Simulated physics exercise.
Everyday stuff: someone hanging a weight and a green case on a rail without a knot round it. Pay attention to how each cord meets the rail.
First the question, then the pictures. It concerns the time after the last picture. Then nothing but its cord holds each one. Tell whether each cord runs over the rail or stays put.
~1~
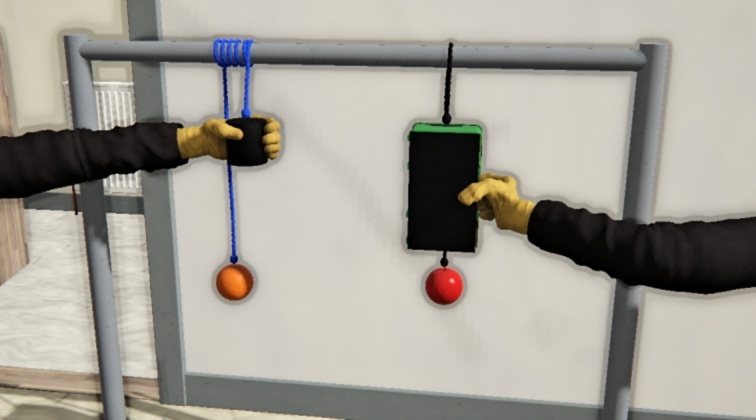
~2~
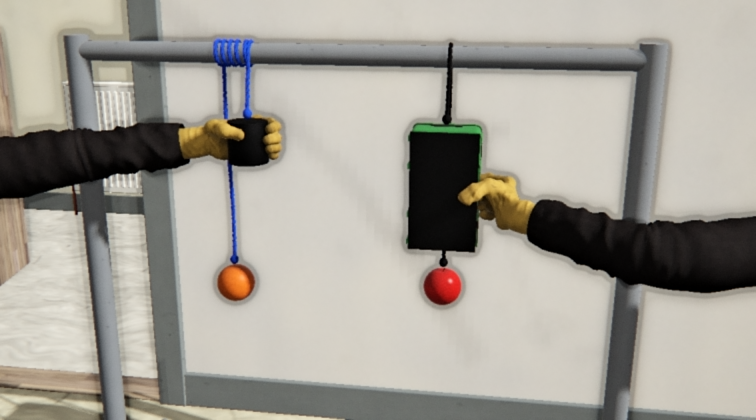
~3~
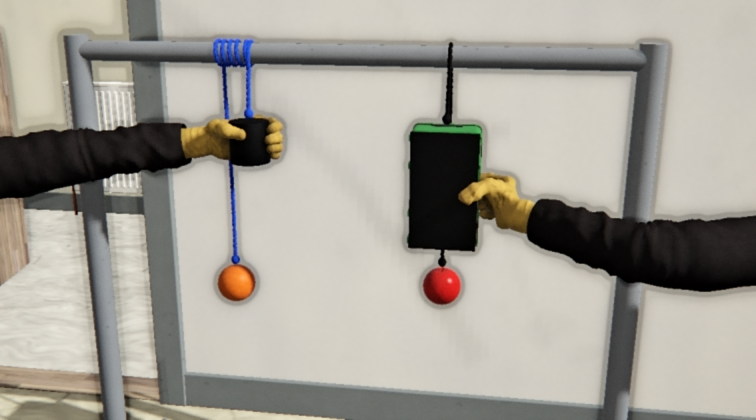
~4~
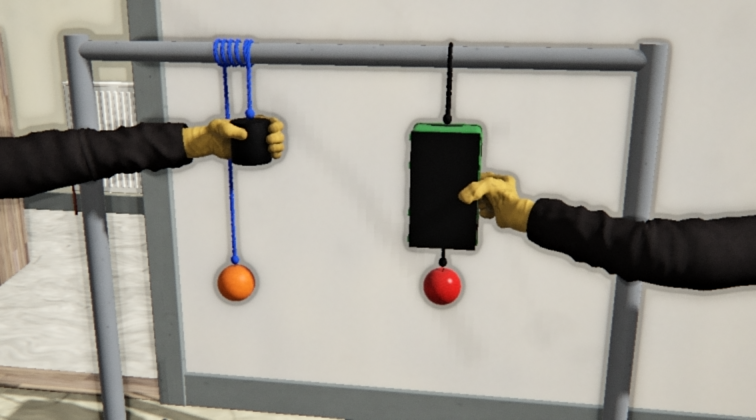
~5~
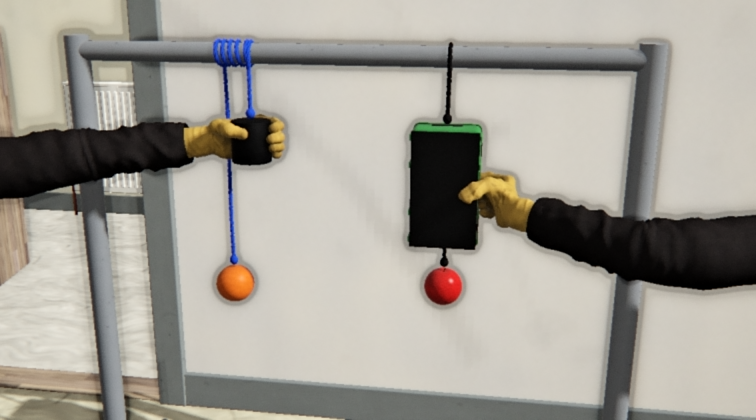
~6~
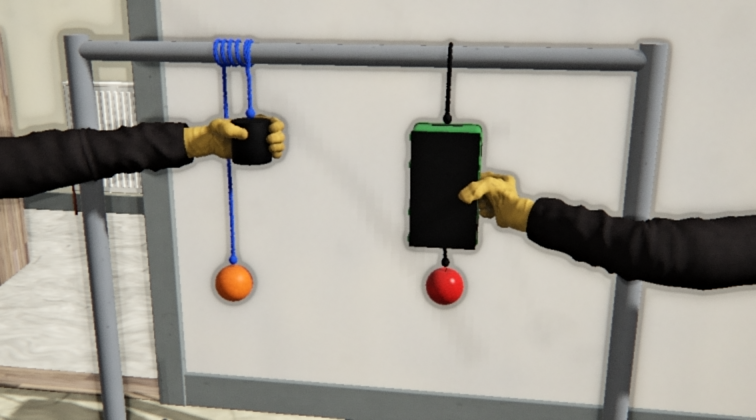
My prediction: Most likely the weight stays where it is the whole time; most likely the green case ends up lower than it started.
Then, 0.42 s on from there, weight off the floor near (250, 97); green case dropping near (442, 319).
Then, 0.84 s on from there, weight off the floor near (249, 132); green case on the floor.
In the end, weight off the floor near (247, 130); green case on the floor. The weight stays hanging and the green case drops.
